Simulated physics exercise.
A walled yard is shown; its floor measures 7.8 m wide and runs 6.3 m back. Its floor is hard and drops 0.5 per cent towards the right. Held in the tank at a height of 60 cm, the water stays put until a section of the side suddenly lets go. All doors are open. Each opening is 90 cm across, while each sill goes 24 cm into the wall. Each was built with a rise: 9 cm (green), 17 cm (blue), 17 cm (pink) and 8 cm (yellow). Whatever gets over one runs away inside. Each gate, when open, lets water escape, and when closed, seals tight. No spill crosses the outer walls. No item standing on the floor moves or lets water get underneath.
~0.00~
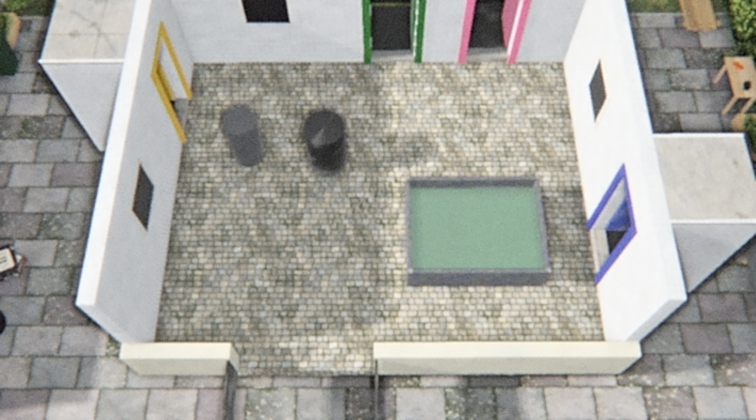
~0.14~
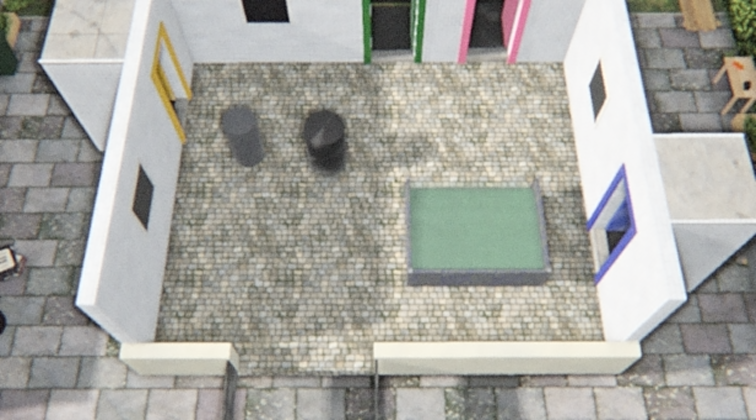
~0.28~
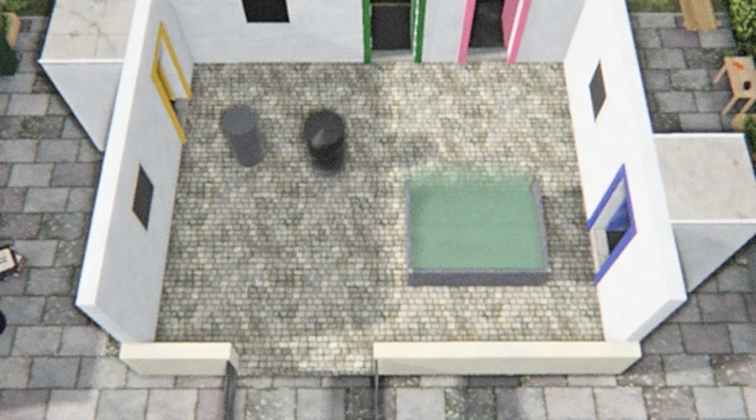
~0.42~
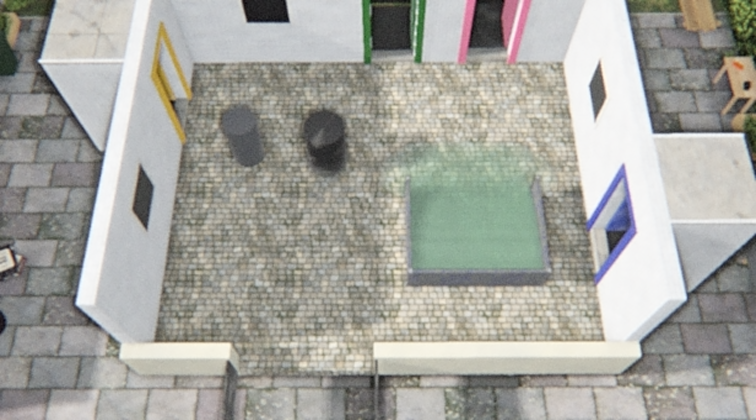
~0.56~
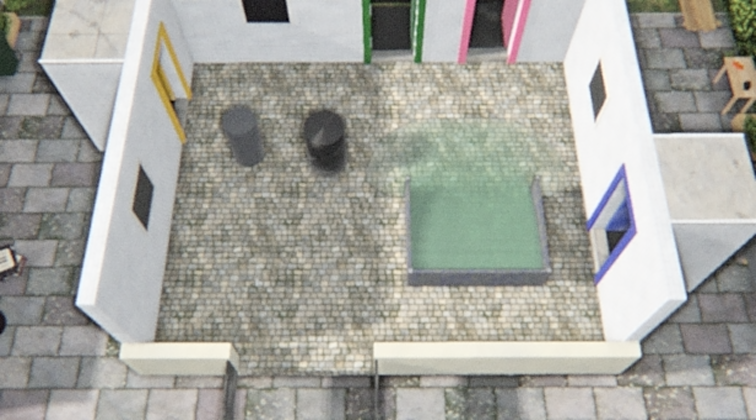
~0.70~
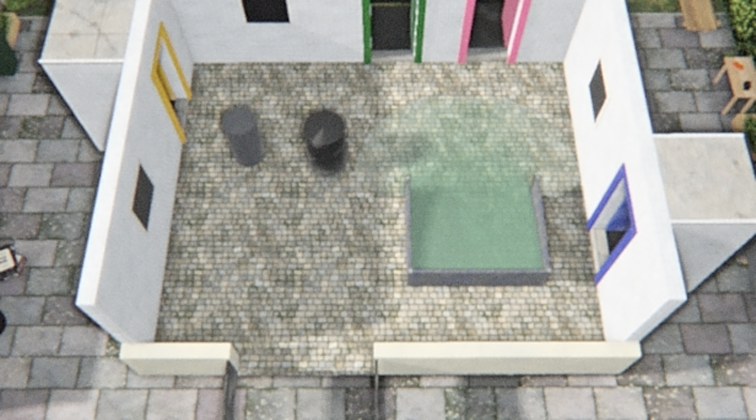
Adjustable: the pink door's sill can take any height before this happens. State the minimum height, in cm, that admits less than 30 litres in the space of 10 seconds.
25 cm, roughly.
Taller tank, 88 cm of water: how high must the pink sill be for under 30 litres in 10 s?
The step needs to be some 40 cm.
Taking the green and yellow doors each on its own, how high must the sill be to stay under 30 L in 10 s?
You'd want about 17 centimetres at green and about 7.0 centimetres at yellow.
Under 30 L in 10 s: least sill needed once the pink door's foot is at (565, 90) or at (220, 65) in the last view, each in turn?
You'd want roughly 24 cm there first, then roughly 8.0 cm.
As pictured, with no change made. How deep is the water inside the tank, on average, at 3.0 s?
The average depth is some 12 cm.
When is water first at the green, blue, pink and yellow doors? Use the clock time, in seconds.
Times: Green 1.1 s, blue 4.5 s, pink 0.9 s, yellow 3.8 s.
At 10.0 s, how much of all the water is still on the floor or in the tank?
Share still there: Approx. 88 percent.
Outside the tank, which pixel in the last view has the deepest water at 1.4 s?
(443, 68).
After 1.4 s water covers 30 % of the floor; 32 cm at the pink door, 12 litres in over its 17 cm sill.
After 3.0 s water covers 35 % of the floor, deepest (29 cm) near (554, 68); 26 cm at the pink door, 112 litres in over its 17 cm sill.
After 10.0 s water covers 95 % of the floor, deepest (8 cm) near (153, 356); 4 cm at the pink door, 133 litres in over its 17 cm sill.
At the pink door as built, the water arrived by 1.0 s and peaked near 34 cm at 1.8 s.
Run again over the same 10 s with other heights there, 61 litres in over 22 cm, 9 litres over 29.5 cm. The limit of 30 litres is kept from about 25 cm up.
